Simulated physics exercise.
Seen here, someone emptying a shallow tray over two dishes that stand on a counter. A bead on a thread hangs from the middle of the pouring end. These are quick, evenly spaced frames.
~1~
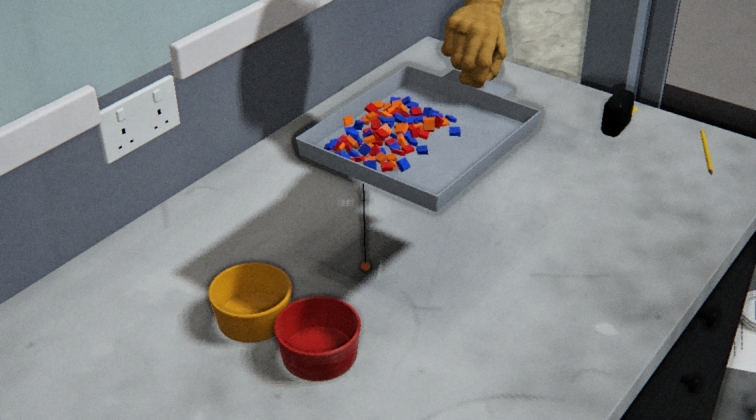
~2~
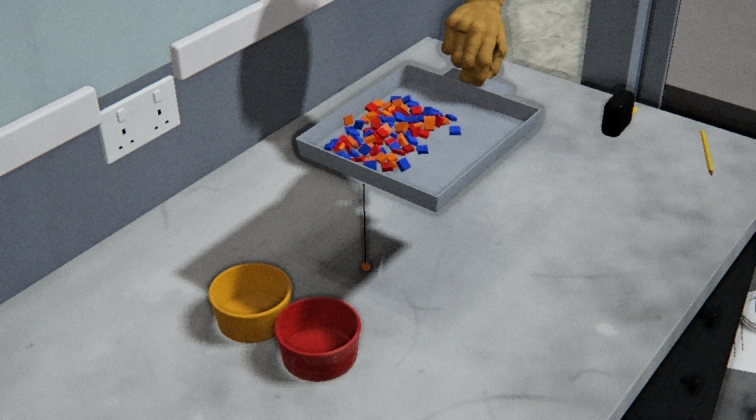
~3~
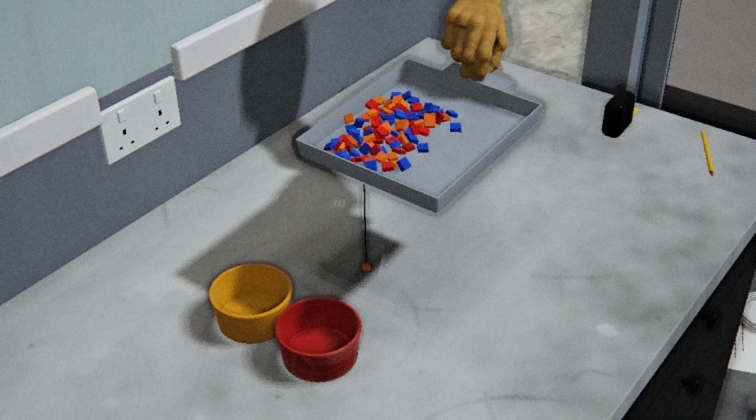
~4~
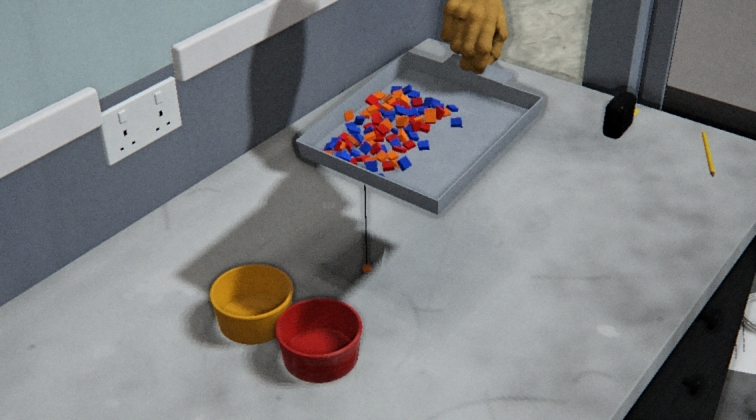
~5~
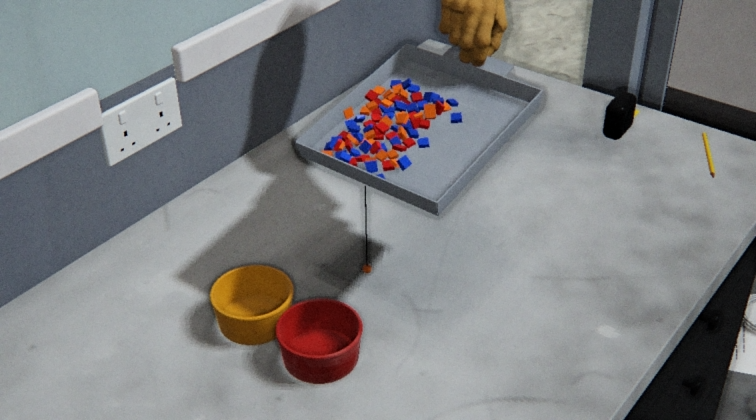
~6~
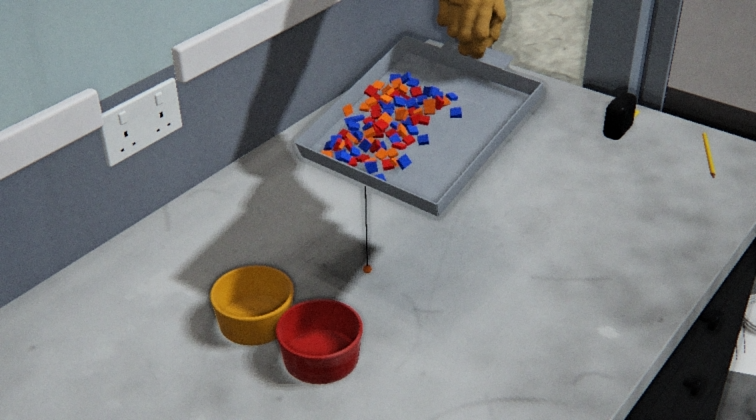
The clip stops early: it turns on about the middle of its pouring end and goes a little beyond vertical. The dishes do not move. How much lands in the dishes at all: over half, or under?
In the dishes lies less than half of it.
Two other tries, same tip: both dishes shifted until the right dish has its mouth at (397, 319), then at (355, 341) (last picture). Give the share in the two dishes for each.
The first gives 70 %, the second 50 %.
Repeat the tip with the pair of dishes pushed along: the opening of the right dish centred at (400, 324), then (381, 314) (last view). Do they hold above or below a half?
One: Over half. Two: Above a half.
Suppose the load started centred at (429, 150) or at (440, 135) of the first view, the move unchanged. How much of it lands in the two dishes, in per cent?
Near 20 % and 20 %.
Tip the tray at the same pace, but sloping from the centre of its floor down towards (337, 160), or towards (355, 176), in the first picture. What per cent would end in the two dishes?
The first gives 0 %, the second 10 %.
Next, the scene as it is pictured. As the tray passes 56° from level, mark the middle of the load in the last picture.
Roughly at (353, 145).
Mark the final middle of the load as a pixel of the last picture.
Roughly at (346, 333).
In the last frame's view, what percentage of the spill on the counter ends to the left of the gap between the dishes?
Some 0 per cent.
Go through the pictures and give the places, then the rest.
The first picture shows corners of the pouring end at (300, 138) and (437, 194), level; middle of the load at (385, 131), mosaic tiles; left dish at (224, 322); right dish at (291, 360); bead on its thread at (365, 266).
The second picture shows corners of the pouring end at (300, 138) and (437, 195), level; middle of the load at (385, 130).
The third picture shows corners of the pouring end at (300, 139) and (437, 196), tipped barely, level across its low end; middle of the load at (385, 128).
The fourth picture shows corners of the pouring end at (300, 140) and (437, 198), tipped a little, level across its low end; middle of the load at (386, 126).
The fifth picture shows corners of the pouring end at (299, 141) and (437, 200), tipped a little, level across its low end; middle of the load at (386, 123).
The sixth picture shows corners of the pouring end at (299, 142) and (436, 202), tipped a little, level across its low end; middle of the load at (385, 120); left dish at (226, 325); right dish at (293, 363).
Soon after the last picture, tray tipped steeply; all on the tray.
A little later, tray tipped right over; most on the tray; a small part in the right dish; a small part outside both; a small part in the air.
Later still, tray tipped past a quarter turn; about a quarter in the right dish; a small part in the left dish; about two thirds outside both; a stray few in the air.
At rest, tray tipped past a quarter turn; about a quarter in the right dish; a small part in the left dish; most outside both; a stray few in the air.
